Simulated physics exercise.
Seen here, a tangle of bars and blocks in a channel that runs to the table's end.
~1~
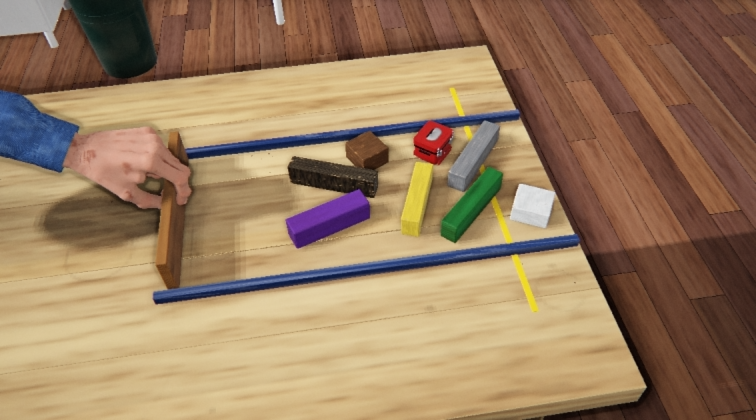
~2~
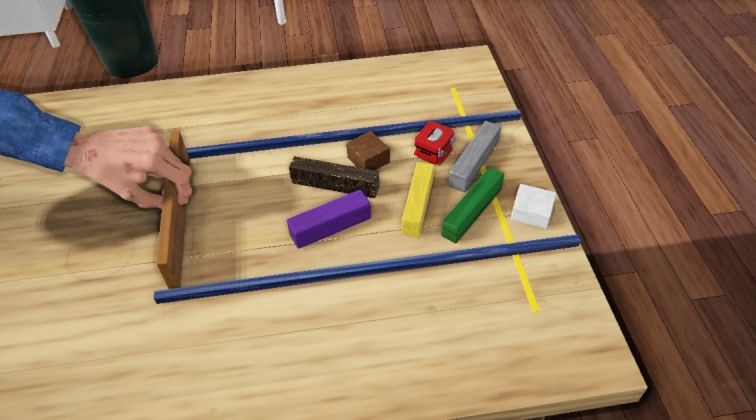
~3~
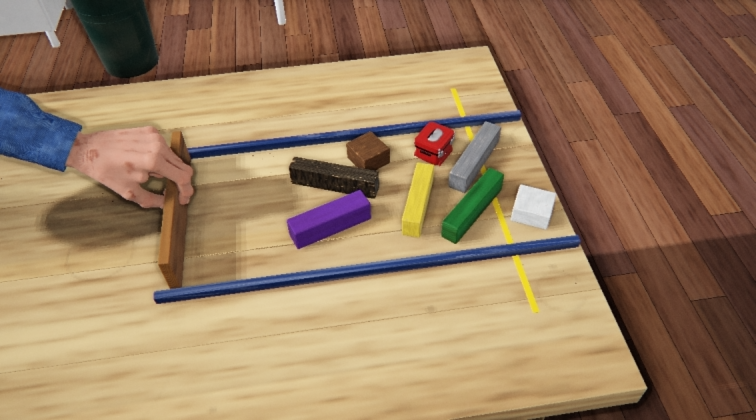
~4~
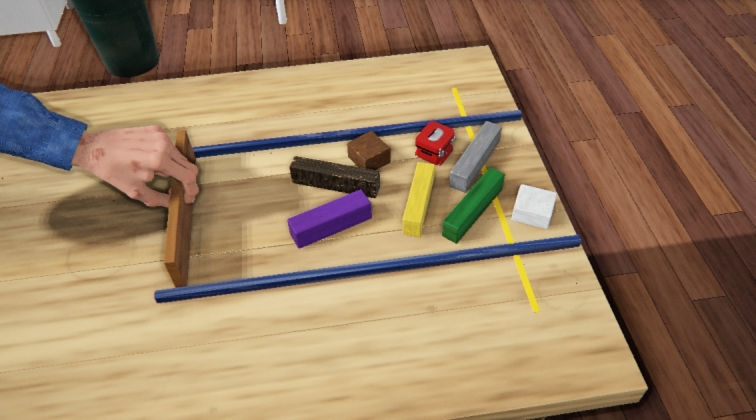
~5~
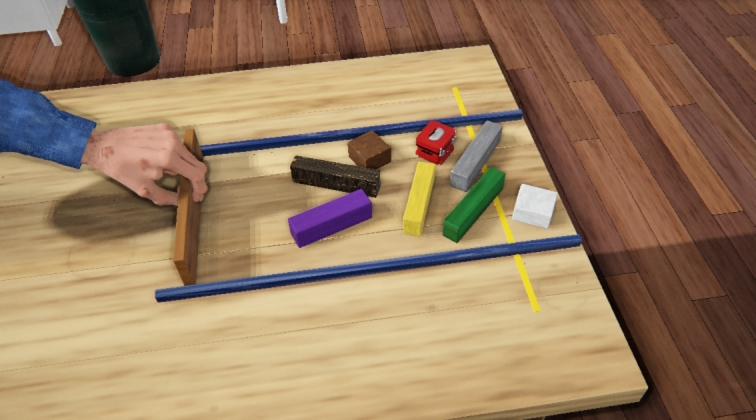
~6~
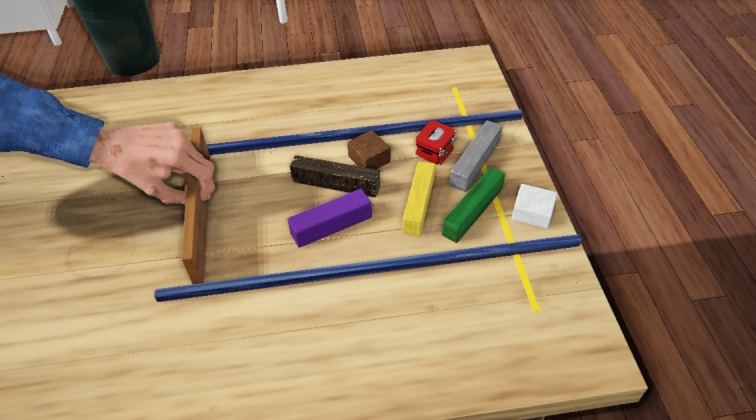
The clip shows a hand holding a wooden board upright between two blue rails on a table, then sliding it slightly right toward scattered coloured bars, blocks and a red object, which stay still near a yellow line.
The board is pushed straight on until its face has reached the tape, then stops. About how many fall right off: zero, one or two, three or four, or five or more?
Outcome: The number that fall off is one or two.
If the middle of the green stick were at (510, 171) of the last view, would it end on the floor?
From there it is lost.
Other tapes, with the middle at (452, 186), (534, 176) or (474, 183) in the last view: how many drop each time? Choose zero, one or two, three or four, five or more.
Taking them in turn, none at all; five or more; just one or two.
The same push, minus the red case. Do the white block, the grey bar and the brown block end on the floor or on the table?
The white block comes down, the grey bar comes down, the brown block stays on.
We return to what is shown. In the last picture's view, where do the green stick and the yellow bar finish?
The green stick stops around (545, 208); the yellow bar around (535, 194).
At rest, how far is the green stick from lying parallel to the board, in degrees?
Some 50 degrees.
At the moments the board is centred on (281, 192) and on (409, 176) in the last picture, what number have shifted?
By then 0, and 8.
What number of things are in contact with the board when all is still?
The number is 5.
Soon after, none off yet; white block at rest near (535, 206); grey bar at rest near (477, 155); green stick at rest near (474, 204).
Then, none off yet; white block at rest near (535, 206); grey bar moved a little near (491, 156); green stick moving near (484, 207).
Further on, none off yet; white block moved a little near (546, 211); grey bar moved about its own width near (536, 151); green stick moved a little near (507, 212).
At rest, the number that fall off is one or two; fallen, grey bar and white block.
